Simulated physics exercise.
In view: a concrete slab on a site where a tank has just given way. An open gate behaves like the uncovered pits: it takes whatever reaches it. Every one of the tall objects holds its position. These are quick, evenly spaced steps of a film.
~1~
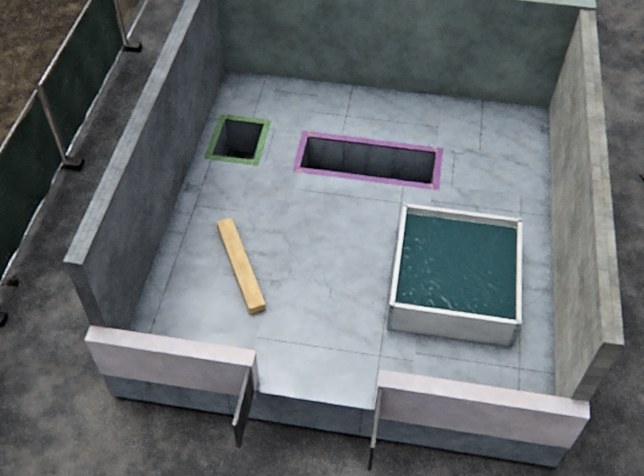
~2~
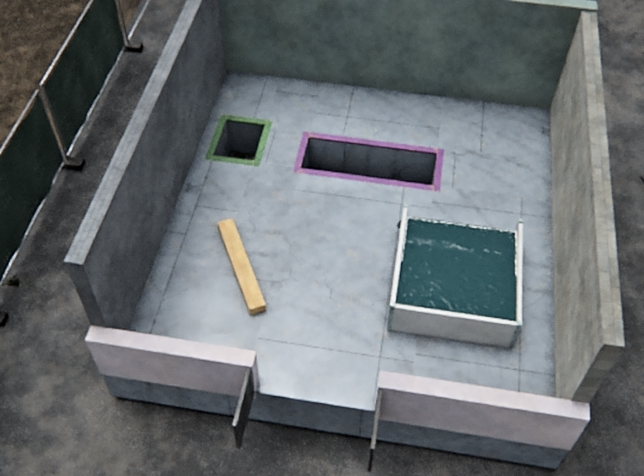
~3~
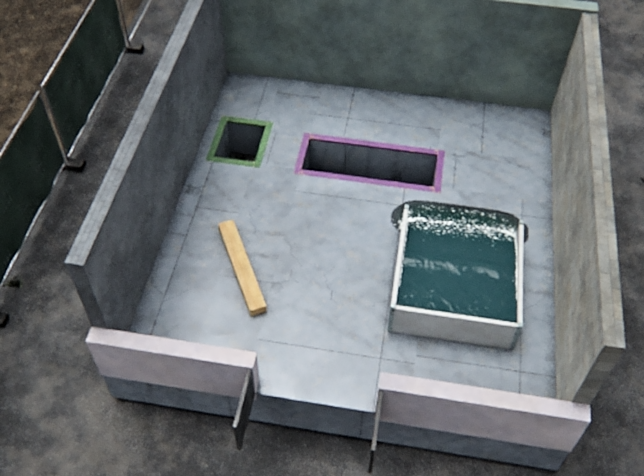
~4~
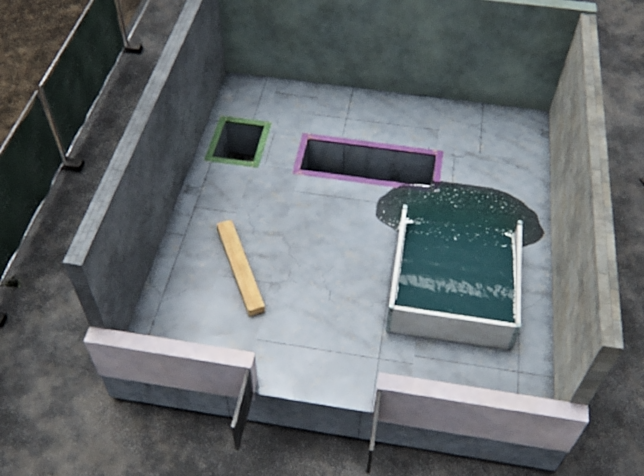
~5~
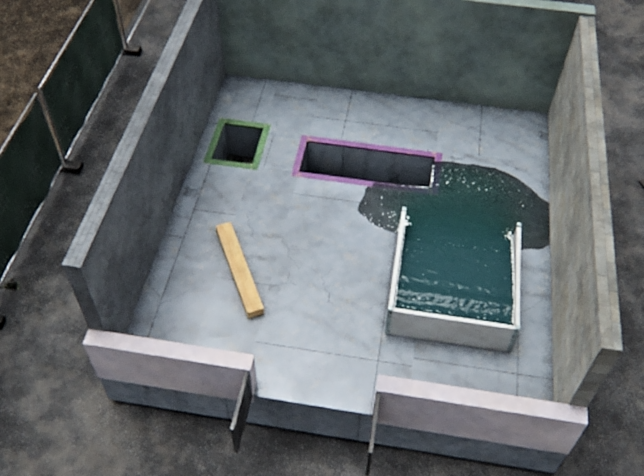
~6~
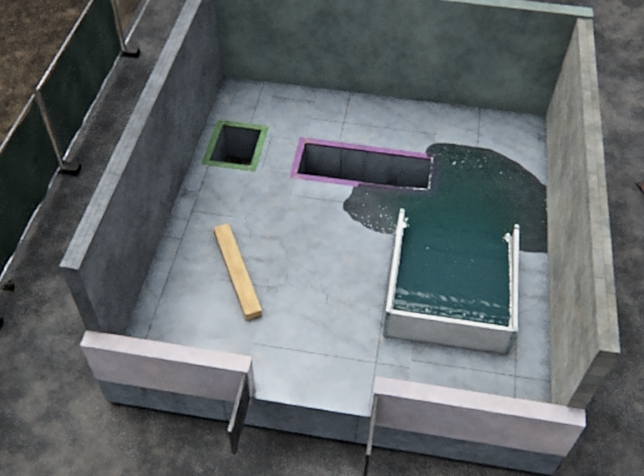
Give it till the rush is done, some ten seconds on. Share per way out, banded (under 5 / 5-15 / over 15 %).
One by one: The gate soaks up scarcely any - beneath five per cent; the green pit soaks up a medium amount - five to fifteen per cent; the purple pit soaks up a great deal - past fifteen per cent.
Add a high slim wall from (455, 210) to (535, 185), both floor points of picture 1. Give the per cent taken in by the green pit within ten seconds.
Green: About 2 %.
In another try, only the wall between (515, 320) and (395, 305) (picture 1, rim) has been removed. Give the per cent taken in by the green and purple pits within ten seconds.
Approximately, green takes 8 % and purple takes 6 %.
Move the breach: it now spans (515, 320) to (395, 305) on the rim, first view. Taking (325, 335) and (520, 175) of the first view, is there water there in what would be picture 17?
In order: Swamped and spared.
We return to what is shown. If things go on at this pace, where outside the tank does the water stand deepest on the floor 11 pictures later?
My best guess is roughly (537, 115).
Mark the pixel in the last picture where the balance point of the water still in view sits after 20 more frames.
The centre of mass sits at about (456, 176).
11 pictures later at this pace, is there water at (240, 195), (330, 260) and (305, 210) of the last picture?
Points in order - 1: Unwetted; 2: Unwetted; 3: Unwetted.
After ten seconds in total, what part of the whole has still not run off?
I'd estimate close to 38 per cent.
A moment on, water covers 25 % of the floor; the gate 0 %, the green pit 0 %, the purple pit 8 %.
Next, water covers 25 % of the floor; the gate 0 %, the green pit 0 %, the purple pit 17 %.
Then, water covers 35 % of the floor; the gate 0 %, the green pit 0 %, the purple pit 24 %.
Later, water covers 45 % of the floor; the gate 0 %, the green pit 4 %, the purple pit 39 %.
In the end, water covers 50 % of the floor; the gate 0 %, the green pit 12 %, the purple pit 50 %.
